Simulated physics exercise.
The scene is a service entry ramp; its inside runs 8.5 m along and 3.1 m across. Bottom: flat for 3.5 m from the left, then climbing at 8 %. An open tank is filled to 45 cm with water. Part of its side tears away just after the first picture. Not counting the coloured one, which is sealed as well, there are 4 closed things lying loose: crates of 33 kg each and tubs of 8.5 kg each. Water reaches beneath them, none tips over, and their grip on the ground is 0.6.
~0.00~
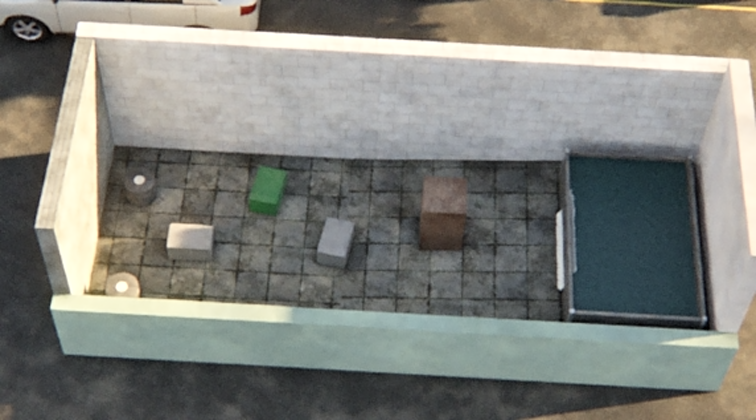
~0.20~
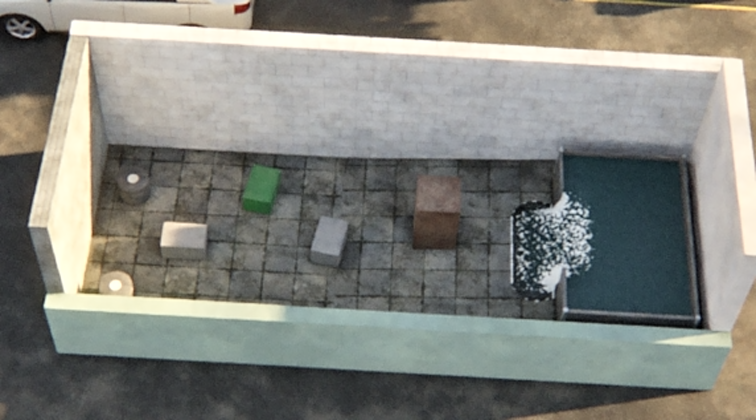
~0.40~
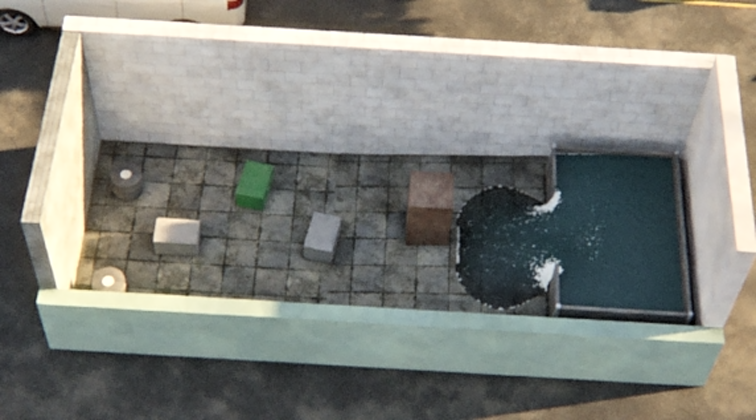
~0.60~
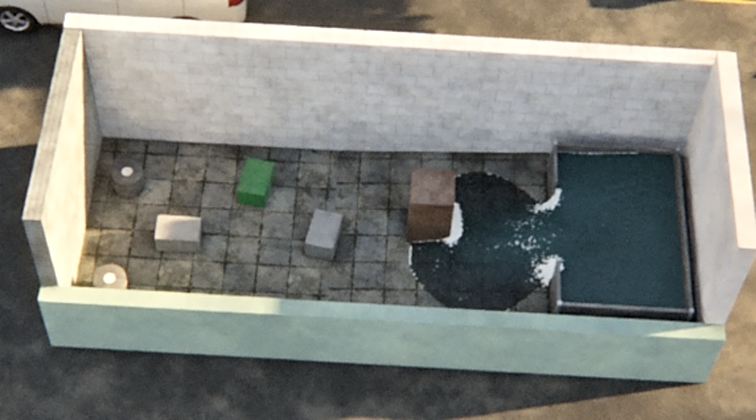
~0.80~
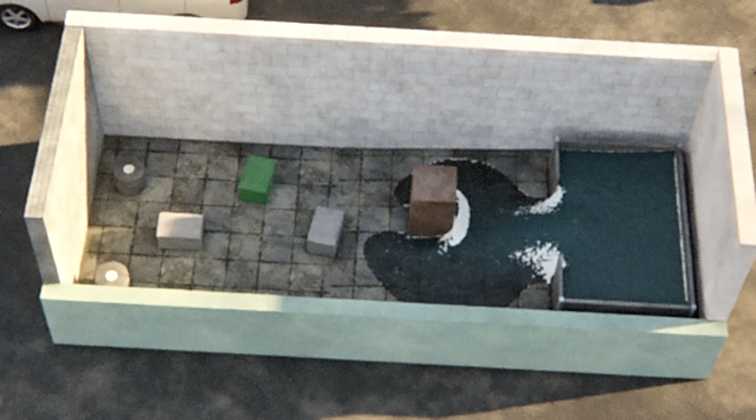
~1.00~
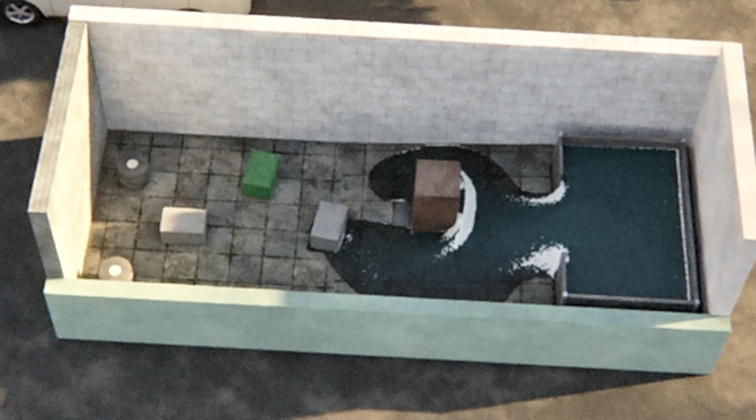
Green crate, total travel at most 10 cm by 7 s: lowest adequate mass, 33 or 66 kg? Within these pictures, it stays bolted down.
Only heavy passes.
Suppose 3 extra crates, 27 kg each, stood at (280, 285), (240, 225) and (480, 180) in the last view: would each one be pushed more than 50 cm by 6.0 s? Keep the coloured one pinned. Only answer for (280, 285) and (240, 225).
Taking them in that order, they come out larger and lesser.
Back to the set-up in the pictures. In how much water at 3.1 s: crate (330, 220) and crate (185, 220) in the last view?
Some 5 cm at the first, some 4 cm at the second.
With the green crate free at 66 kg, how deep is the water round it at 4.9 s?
Around 9 cm.
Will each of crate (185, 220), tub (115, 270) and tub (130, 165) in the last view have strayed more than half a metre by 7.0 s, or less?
Well, the first one's not that far, the next one's too far and the last one's too far.
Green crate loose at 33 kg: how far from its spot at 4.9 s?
Shift: Roughly 40 cm.
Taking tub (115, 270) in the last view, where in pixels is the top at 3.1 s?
About pixel (101, 226).
After 1.4 s the green crate would be 0 cm from its start with 33 kg and 0 cm from its start with 66 kg; 0 cm of water round it then.
After 3.1 s the green crate would be 19 cm from its start with 33 kg and 0 cm from its start with 66 kg; 8 cm of water round it then.
After 4.9 s the green crate would be 37 cm from its start with 33 kg and 0 cm from its start with 66 kg; 9 cm of water round it then.
After 7.0 s the green crate would be 138 cm from its start with 33 kg and 0 cm from its start with 66 kg; 13 cm of water round it then.
